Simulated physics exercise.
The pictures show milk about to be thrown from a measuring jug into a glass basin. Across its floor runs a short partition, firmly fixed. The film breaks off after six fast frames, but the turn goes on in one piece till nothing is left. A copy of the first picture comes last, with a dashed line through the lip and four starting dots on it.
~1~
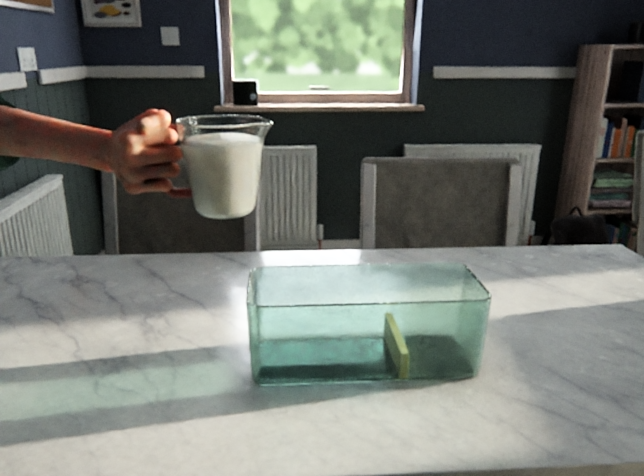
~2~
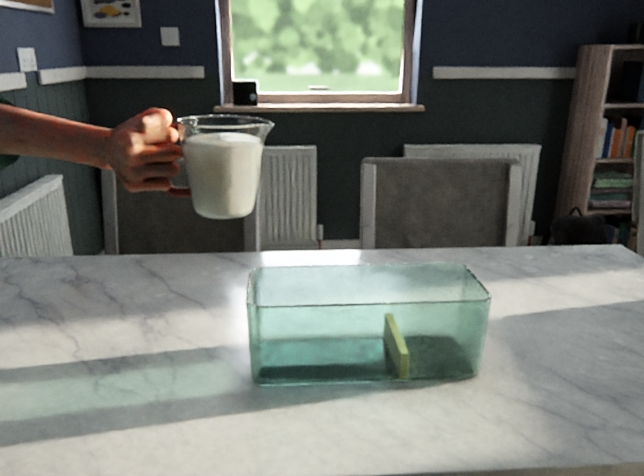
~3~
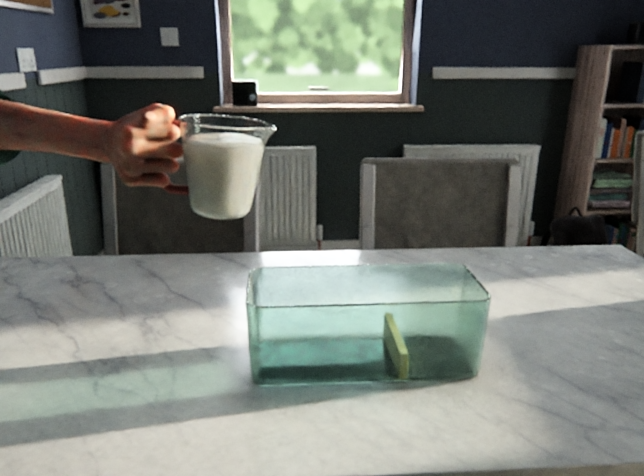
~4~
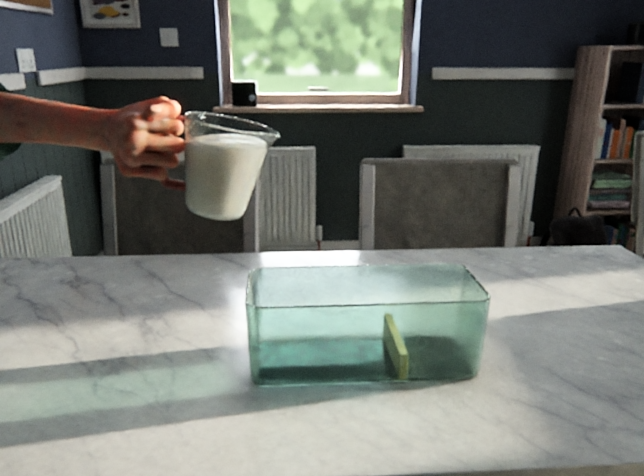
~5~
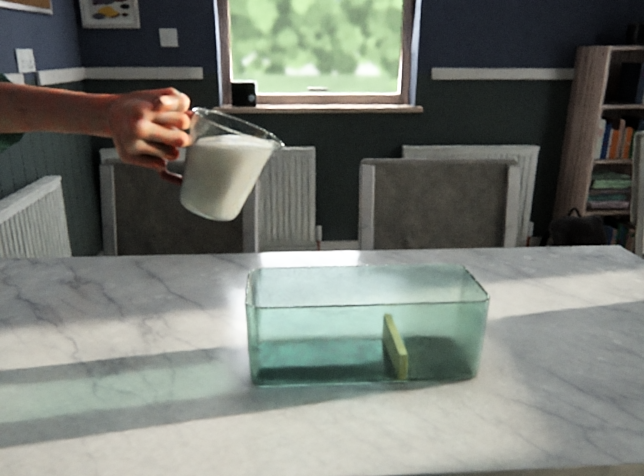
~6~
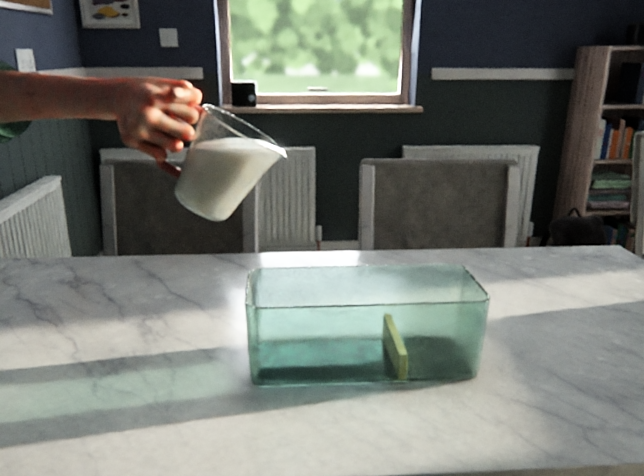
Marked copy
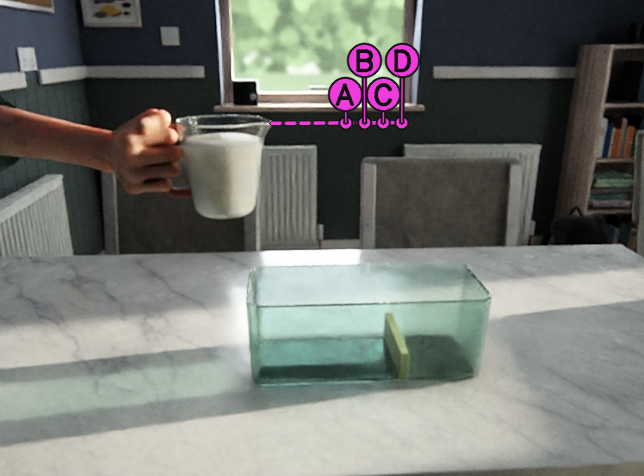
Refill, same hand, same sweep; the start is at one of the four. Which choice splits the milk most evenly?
Dot A does it best.
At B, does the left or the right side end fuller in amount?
The right side.
In magenta, A at (345, 122); B at (364, 122); C at (383, 122); D at (401, 122).
Choosing A, about 54 % ends left of the wall and 44 % right of it.
Choosing B, about 18 % ends left of the wall and 80 % right of it.
Choosing C, about 14 % ends left of the wall and 83 % right of it; 3 % is lost outside.
Choosing D, about 34 % ends left of the wall and 62 % right of it; 4 % is lost outside.
